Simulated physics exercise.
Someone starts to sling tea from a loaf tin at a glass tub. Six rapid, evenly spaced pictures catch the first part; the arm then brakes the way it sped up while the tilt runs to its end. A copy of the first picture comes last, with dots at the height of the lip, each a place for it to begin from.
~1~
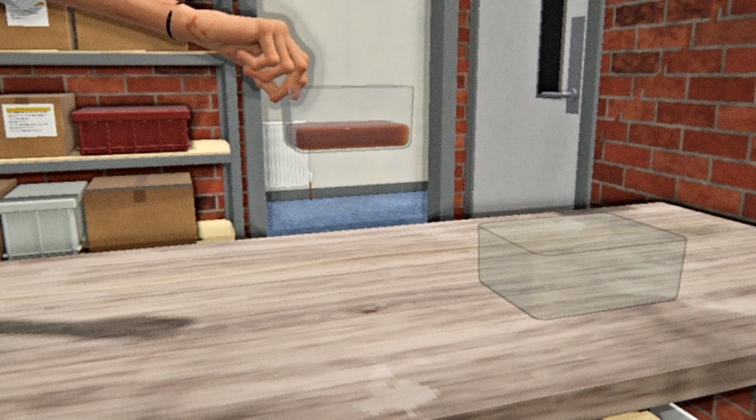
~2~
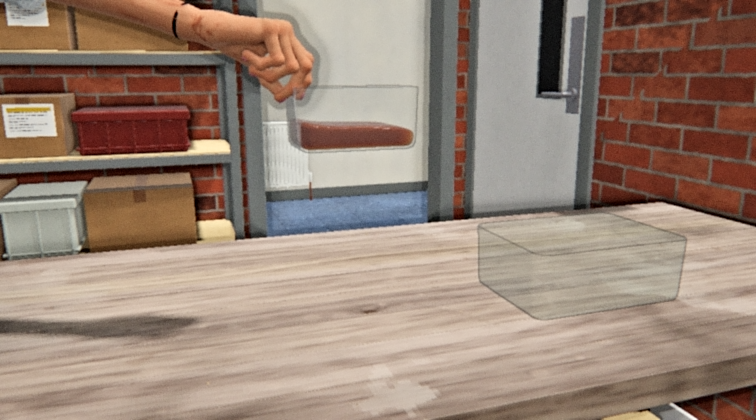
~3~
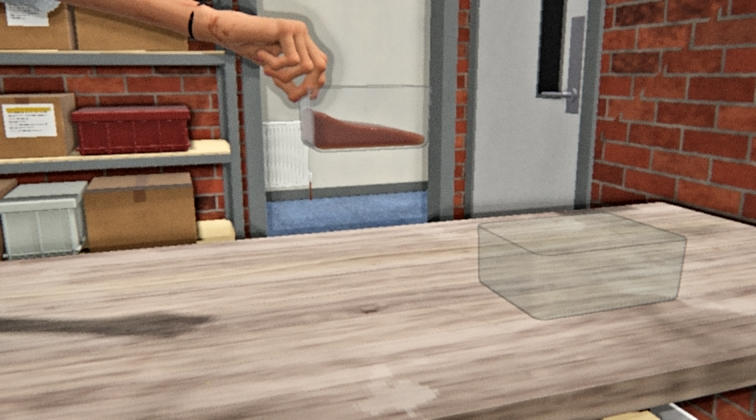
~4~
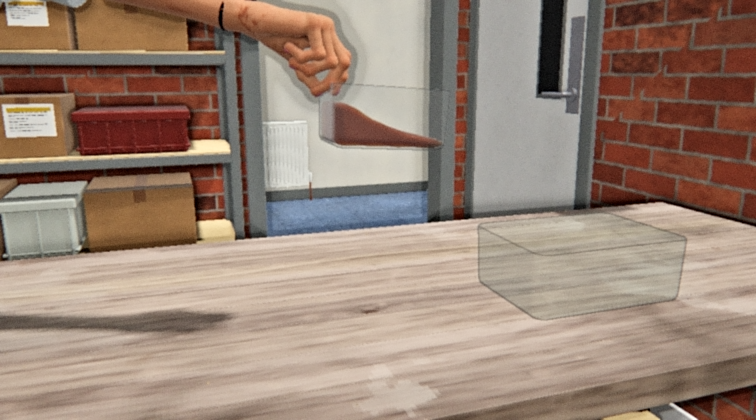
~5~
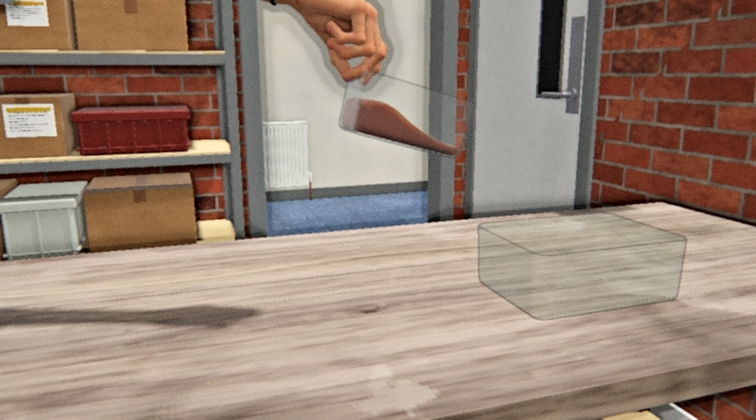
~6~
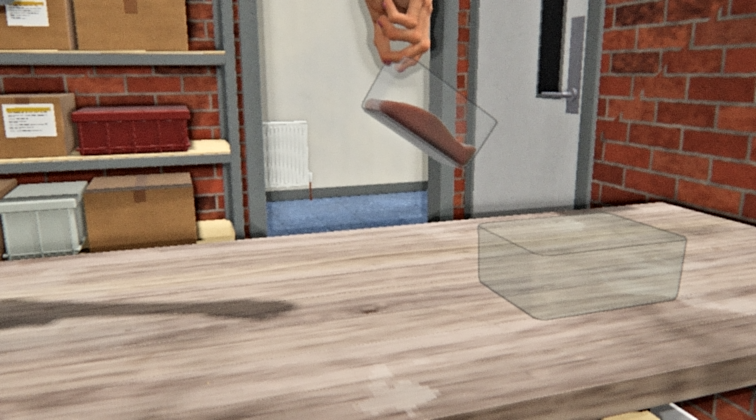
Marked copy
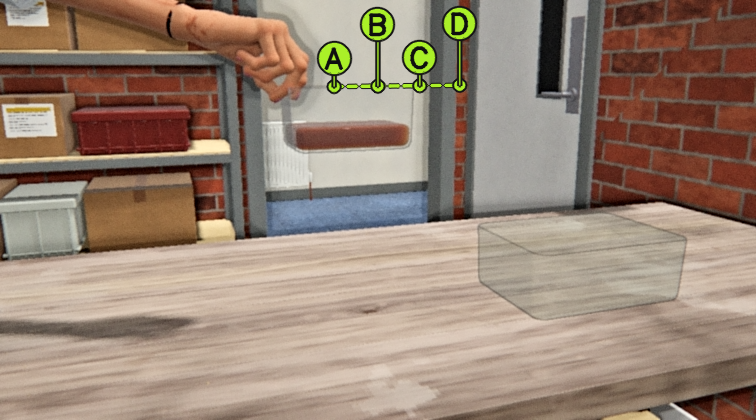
A hand and forearm reach in from the upper left, holding a clear, see-through container of reddish-brown liquid above a pale wooden table in a brick-walled storeroom, viewed steadily from slightly above the tabletop. An empty glass tub sits at right, with boxes on shelves at left and grey doors behind. The hand moves right, the liquid sloshes into a slope, and the container tilts steeply down rightward.
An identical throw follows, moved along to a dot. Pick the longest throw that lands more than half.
That is dot A.
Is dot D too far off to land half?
No, not at all.
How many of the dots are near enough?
All four.
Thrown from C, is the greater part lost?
No, that is safe.
On the marked copy, A at (334, 86); B at (377, 86); C at (419, 85); D at (459, 85).
For dot A, about 66 % lands in the tub, 22 % falls short and 12 % goes beside or beyond.
For dot B, about 72 % lands in the tub, 17 % falls short and 11 % goes beside or beyond.
For dot C, about 90 % lands in the tub, 6 % falls short and 4 % goes beside or beyond.
For dot D, about 74 % lands in the tub, 3 % falls short and 23 % goes beside or beyond.
